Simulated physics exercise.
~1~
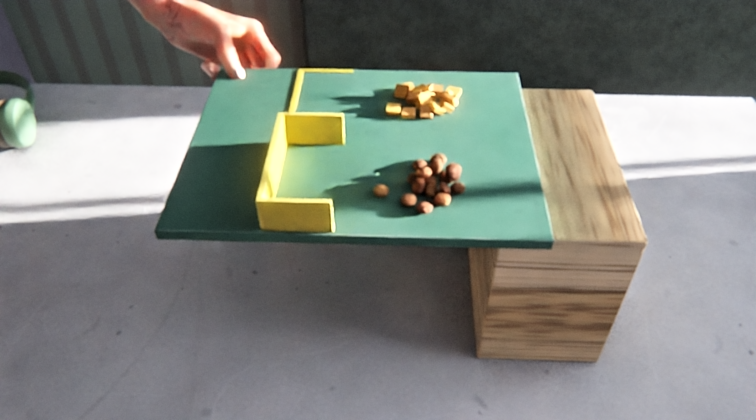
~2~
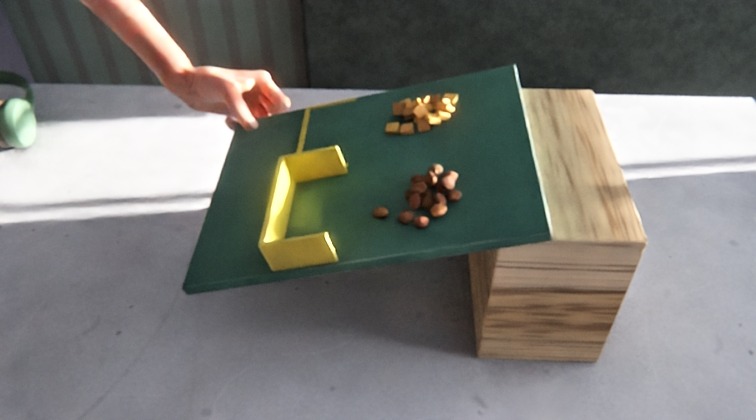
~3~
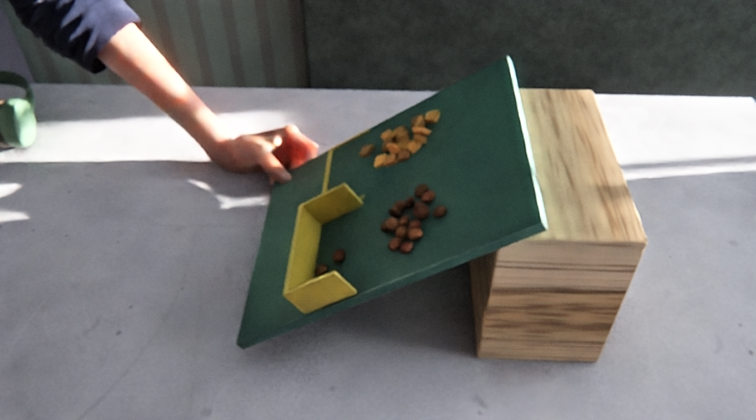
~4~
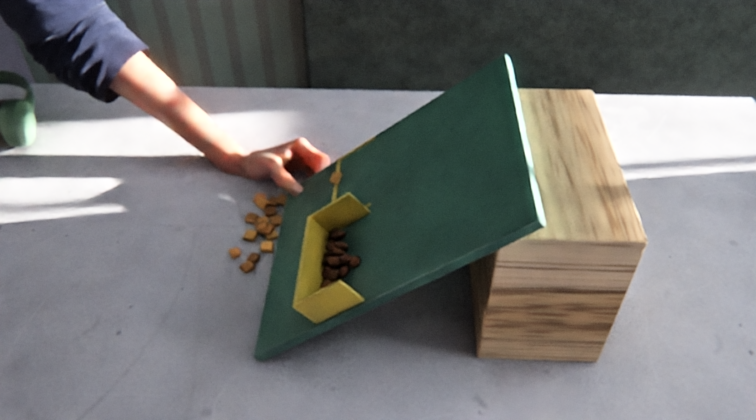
A hand lowers a green board's end; yellow barrier catches brown balls while tan pieces slide off.
